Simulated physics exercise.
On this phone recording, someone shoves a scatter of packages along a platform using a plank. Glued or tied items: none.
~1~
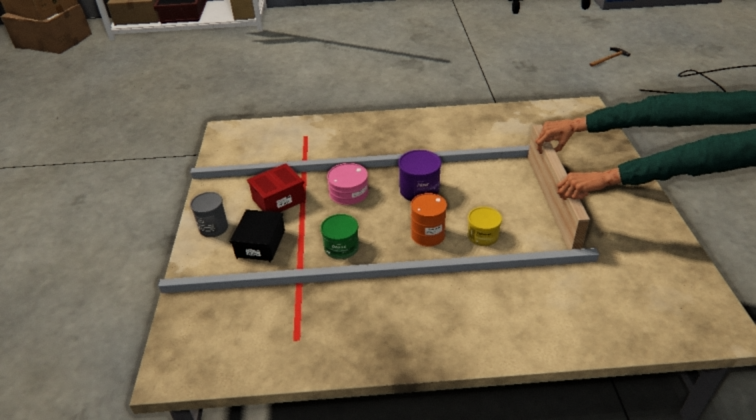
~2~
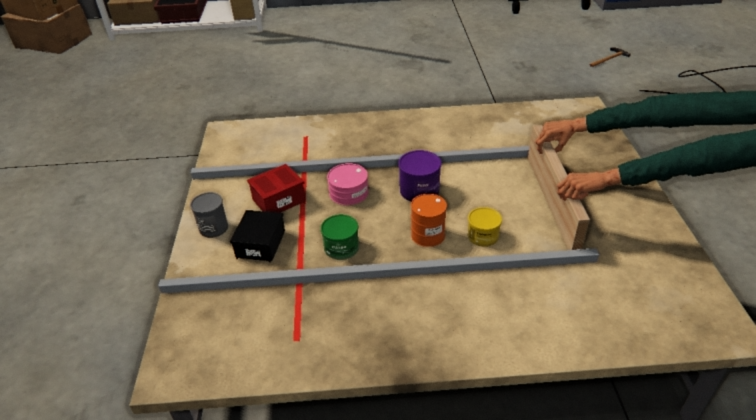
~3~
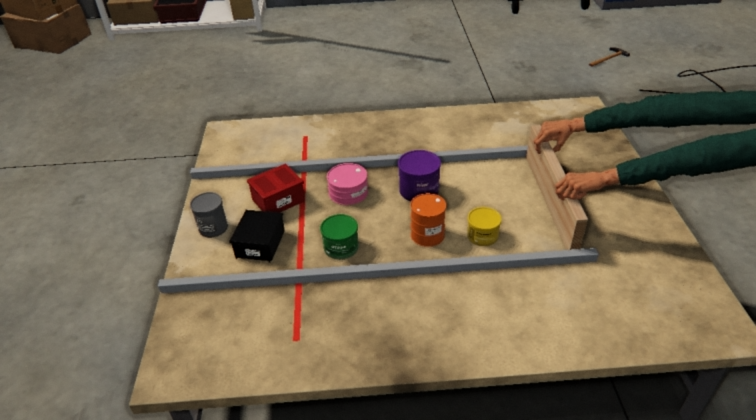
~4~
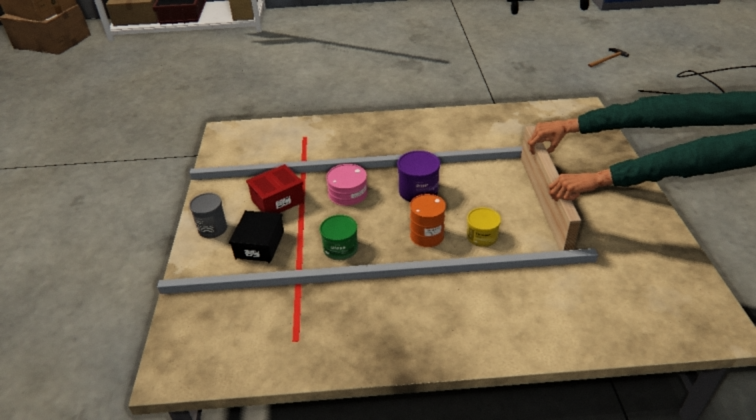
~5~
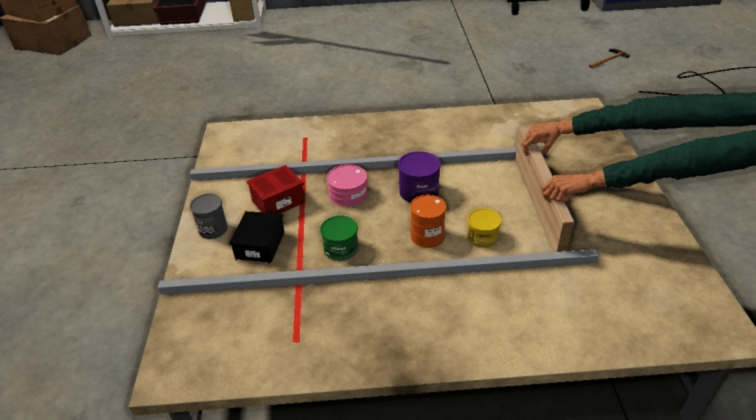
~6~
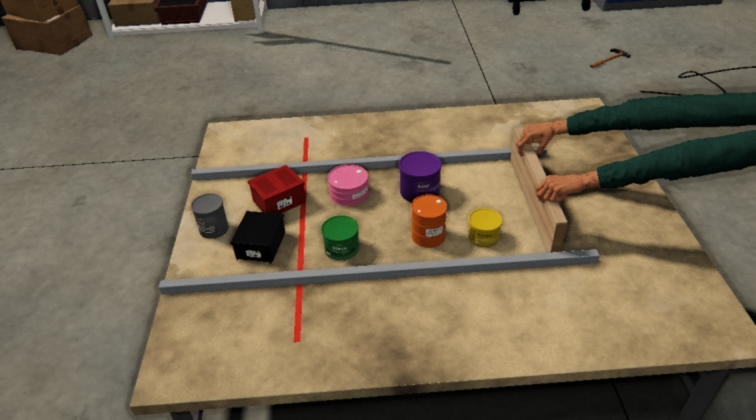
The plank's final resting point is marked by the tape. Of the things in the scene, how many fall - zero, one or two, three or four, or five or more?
Of those, zero fall.
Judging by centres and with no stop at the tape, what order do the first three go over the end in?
First comes the grey pail, next the red tote, and after that the pink canister.
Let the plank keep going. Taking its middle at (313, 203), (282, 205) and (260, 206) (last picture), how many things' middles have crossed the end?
Taking the three positions in turn, the counts come to 0, 0 and 1.
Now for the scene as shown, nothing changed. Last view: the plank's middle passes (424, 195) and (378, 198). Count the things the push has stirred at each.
Counts: 3 and 6.
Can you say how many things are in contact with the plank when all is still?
That makes 3.
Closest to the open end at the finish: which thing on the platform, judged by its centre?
That one's the grey pail.
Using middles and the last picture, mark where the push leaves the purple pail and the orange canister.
In the last picture they sit at about (282, 185) and about (284, 216).
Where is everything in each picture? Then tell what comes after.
In the first frame, grey pail (210, 215); black tote (259, 235); red tote (277, 191); plank (555, 185); tape (302, 219).
In the second frame, black tote (259, 236); orange canister (428, 220).
In the third frame, red tote (277, 191); pink canister (348, 184).
In the fourth frame, grey pail (209, 216); yellow pail (483, 227).
In the fifth frame, black tote (258, 237); green pail (340, 238).
In the sixth frame, grey pail (211, 216); black tote (259, 237); red tote (278, 192); plank (535, 188); tape (302, 220).
Soon after, none off yet; grey pail at rest near (211, 216); black tote at rest near (259, 237); red tote at rest near (278, 192).
Then, none off yet; grey pail at rest near (211, 216); black tote at rest near (259, 237); red tote moving near (274, 193).
At rest, the number that fall off is zero.
